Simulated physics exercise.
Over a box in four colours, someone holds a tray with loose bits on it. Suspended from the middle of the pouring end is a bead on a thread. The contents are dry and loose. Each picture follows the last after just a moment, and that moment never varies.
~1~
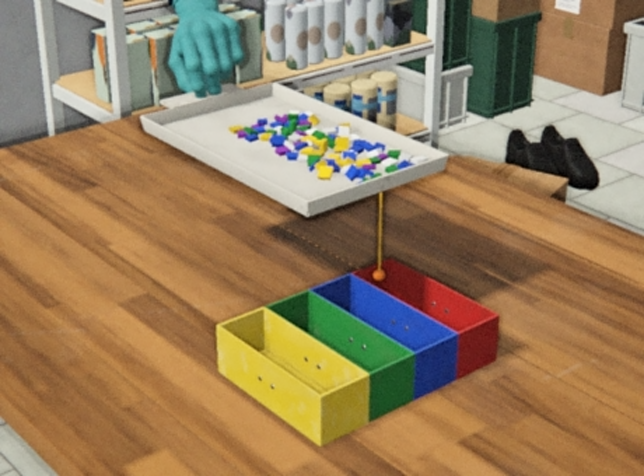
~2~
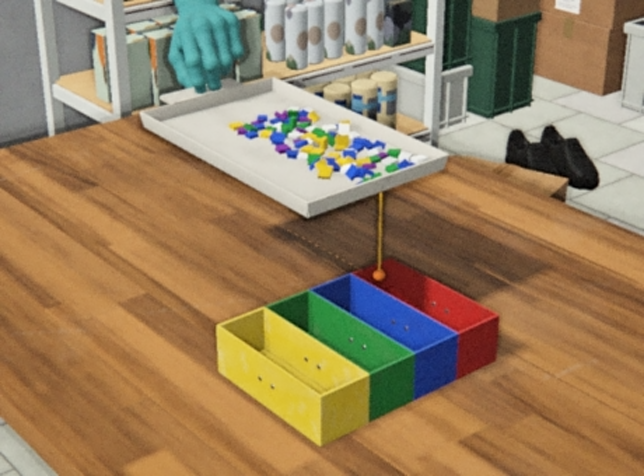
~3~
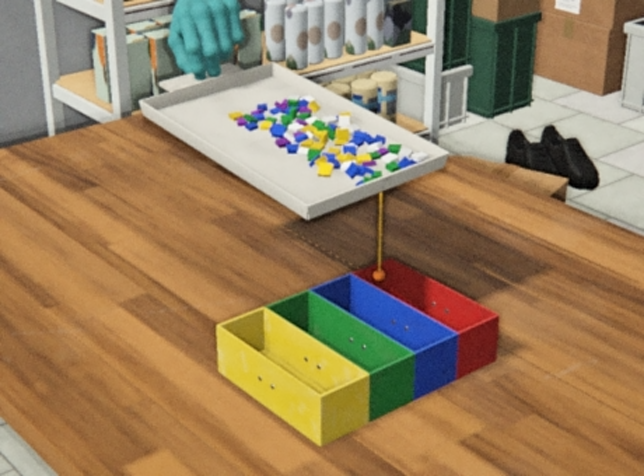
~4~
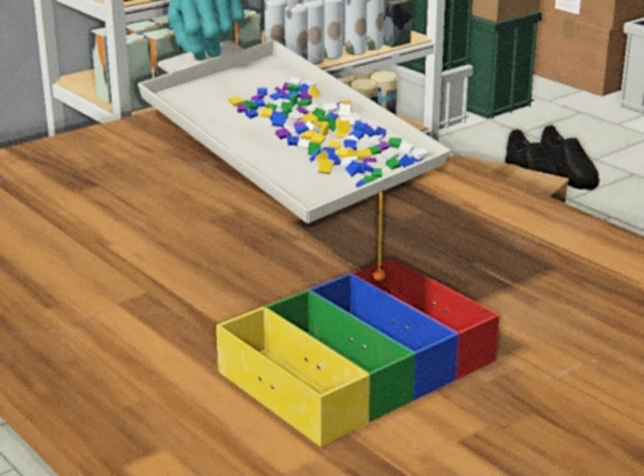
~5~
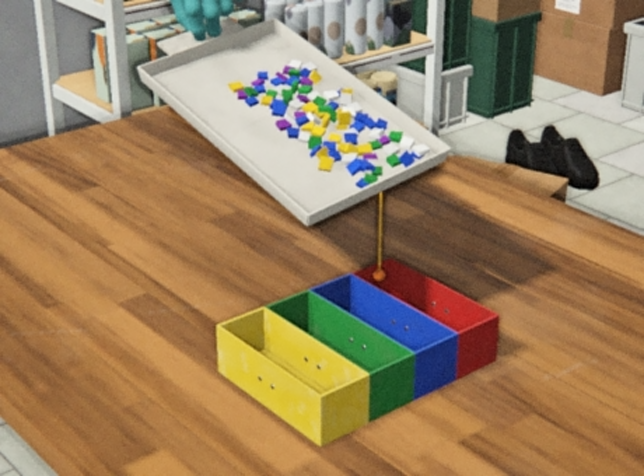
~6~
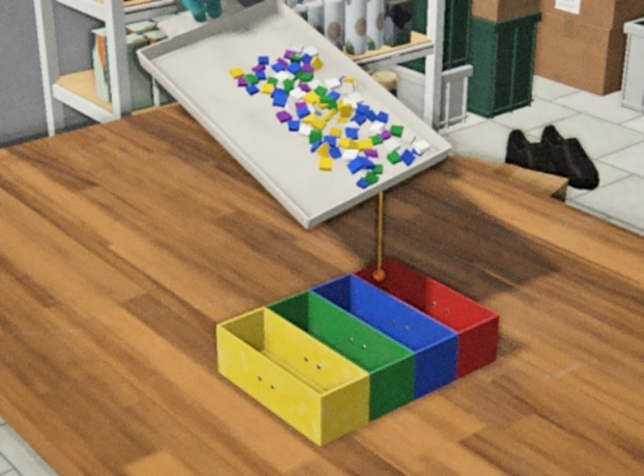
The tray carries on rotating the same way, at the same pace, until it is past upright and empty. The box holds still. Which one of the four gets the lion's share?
Lion's share: Green.
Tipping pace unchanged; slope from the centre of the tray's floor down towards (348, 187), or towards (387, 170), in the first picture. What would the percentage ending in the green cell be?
Shares: About 30 in a hundred, then about 0 in a hundred.
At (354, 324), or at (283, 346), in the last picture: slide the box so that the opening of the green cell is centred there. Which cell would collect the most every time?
Case A: Green; case B: The cell in blue.
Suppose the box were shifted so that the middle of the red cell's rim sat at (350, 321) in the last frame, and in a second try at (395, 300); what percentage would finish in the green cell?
Close to 0 in a hundred, then close to 30 in a hundred.
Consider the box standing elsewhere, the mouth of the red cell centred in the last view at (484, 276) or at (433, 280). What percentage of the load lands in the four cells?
The first yields 70 per cent and the second 100 per cent.
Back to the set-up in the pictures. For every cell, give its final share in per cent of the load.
The yellow cell holds about 20 %, the green cell about 50 %, the blue cell about 30 % and the red cell about 0 %.
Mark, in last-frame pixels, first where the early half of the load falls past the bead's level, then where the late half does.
Initially about (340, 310); subsequently about (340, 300).
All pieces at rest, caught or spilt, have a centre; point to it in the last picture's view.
Somewhere around (344, 366) in the last picture.
Shortly afterwards, tray tipped steeply; all but a few on the tray; only a few falling or outside the box.
Next, tray tipped past a quarter turn; near two thirds on the tray; near a quarter in the green cell; a little in the yellow cell; a little in the blue cell; only a few falling or outside the box.
Some moments later, tray tipped past a quarter turn; near half in the green cell; near a third in the blue cell; a little in the yellow cell; only a few in the red cell.
In the end, tray tipped past a quarter turn; near half in the green cell; near a third in the blue cell; a little in the yellow cell; only a few in the red cell.
